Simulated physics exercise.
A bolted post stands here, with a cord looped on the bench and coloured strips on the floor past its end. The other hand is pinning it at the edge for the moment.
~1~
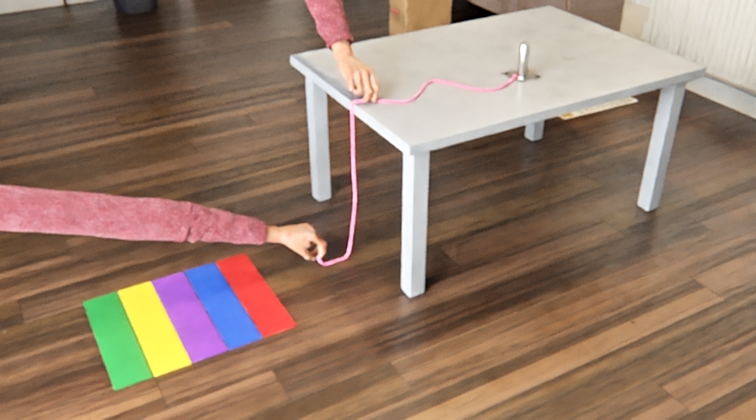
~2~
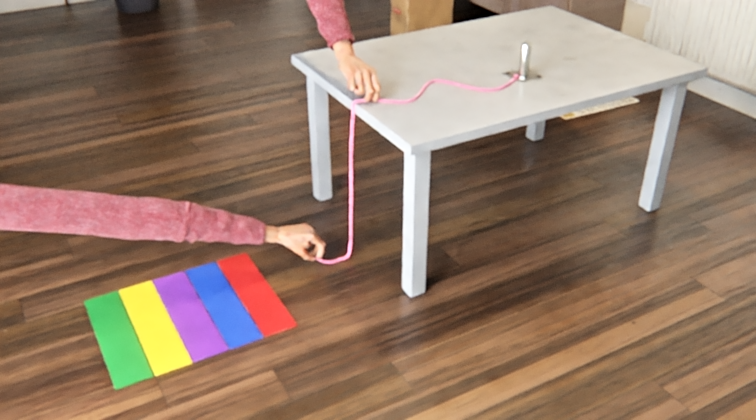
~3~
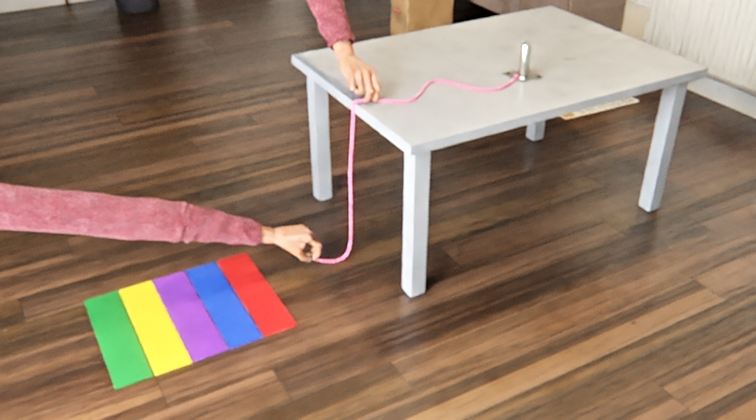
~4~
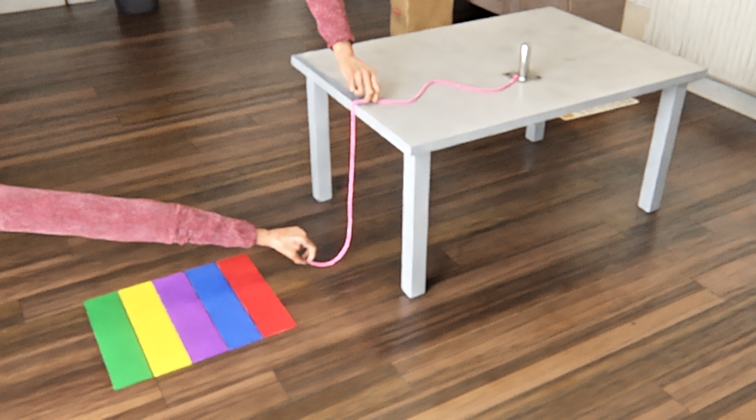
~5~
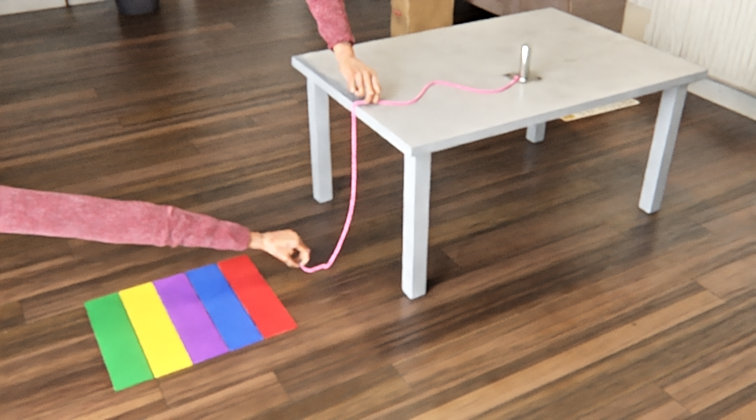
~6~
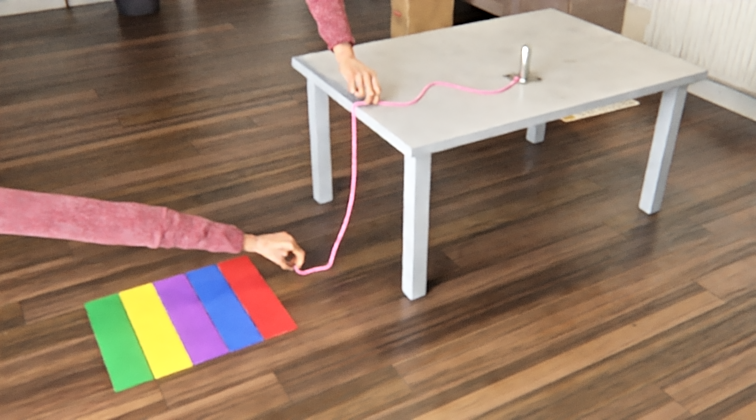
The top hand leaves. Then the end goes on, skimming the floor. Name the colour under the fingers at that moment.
Yellow.
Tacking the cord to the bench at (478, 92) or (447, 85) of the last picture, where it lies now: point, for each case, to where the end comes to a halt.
Respectively, (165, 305) and (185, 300).
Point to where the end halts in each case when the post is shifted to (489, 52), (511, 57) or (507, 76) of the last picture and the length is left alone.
Going through them in sequence: (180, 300), (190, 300) and finally (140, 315).
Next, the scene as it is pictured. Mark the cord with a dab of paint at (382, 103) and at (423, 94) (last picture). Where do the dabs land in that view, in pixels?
About (343, 124), and the other about (392, 100).
Soon after, end near (213, 292); over blue.
After that, end near (176, 304); over purple.
At the stop, end near (153, 311); over yellow. Over yellow.
